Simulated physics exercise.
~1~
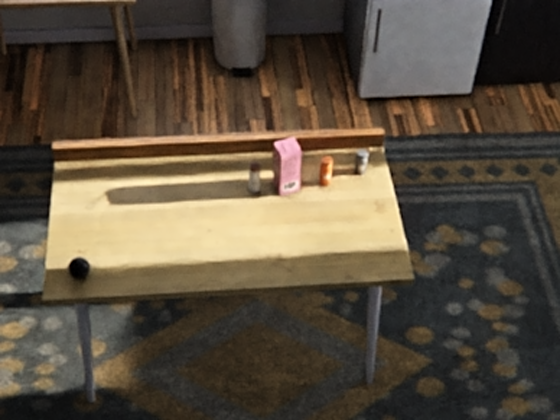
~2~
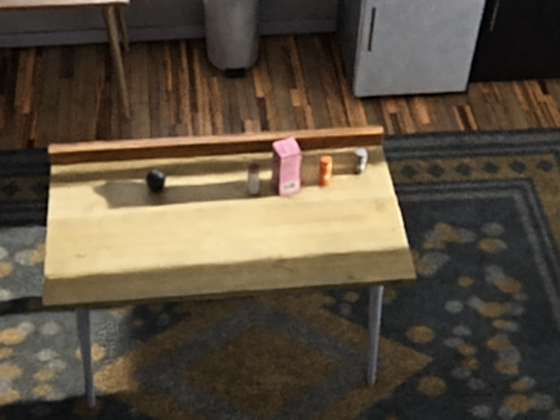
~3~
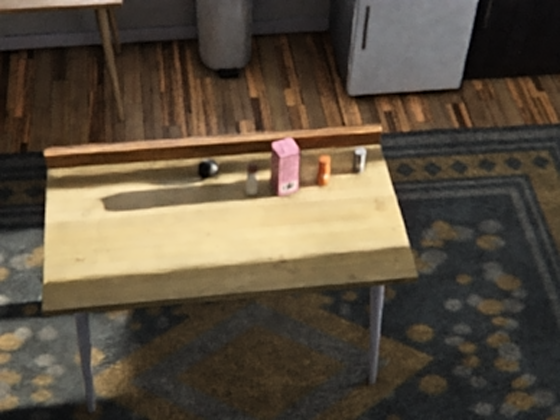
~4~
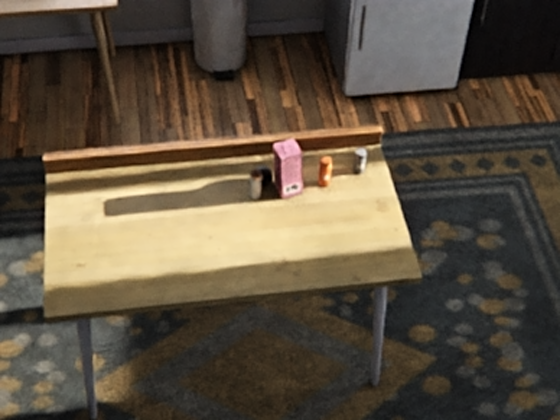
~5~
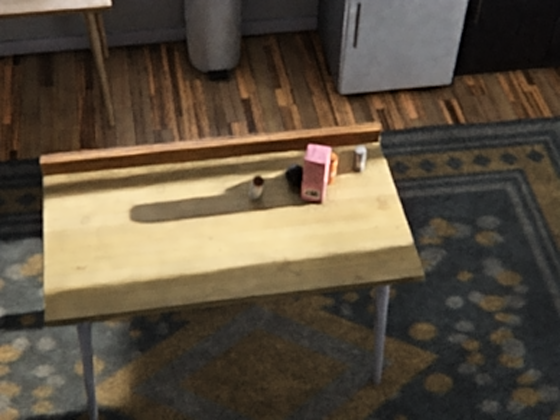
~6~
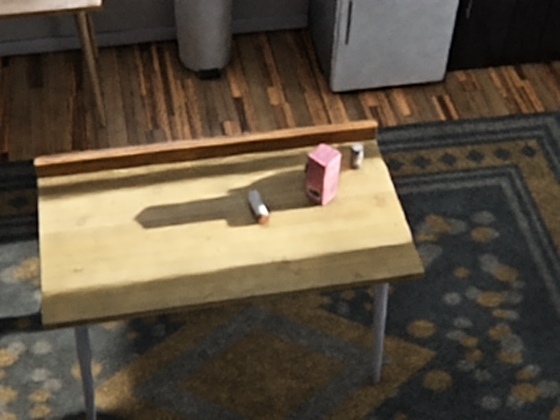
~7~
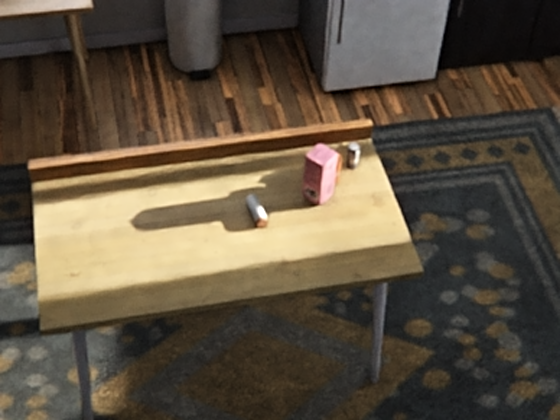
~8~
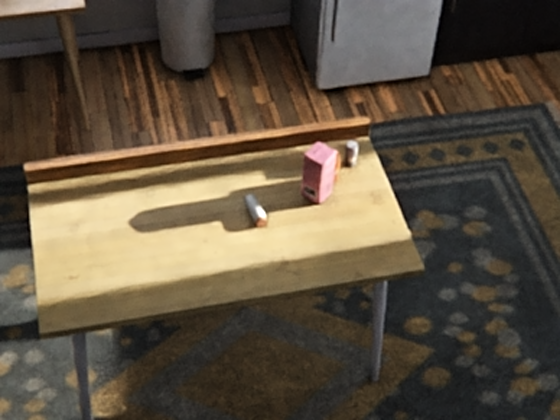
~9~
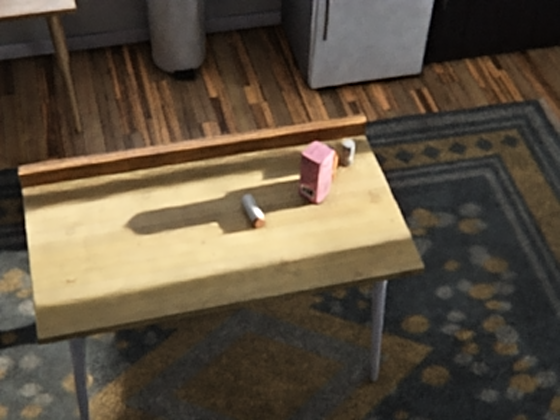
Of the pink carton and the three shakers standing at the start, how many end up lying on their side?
One of them ends up lying on its side, the white shaker.
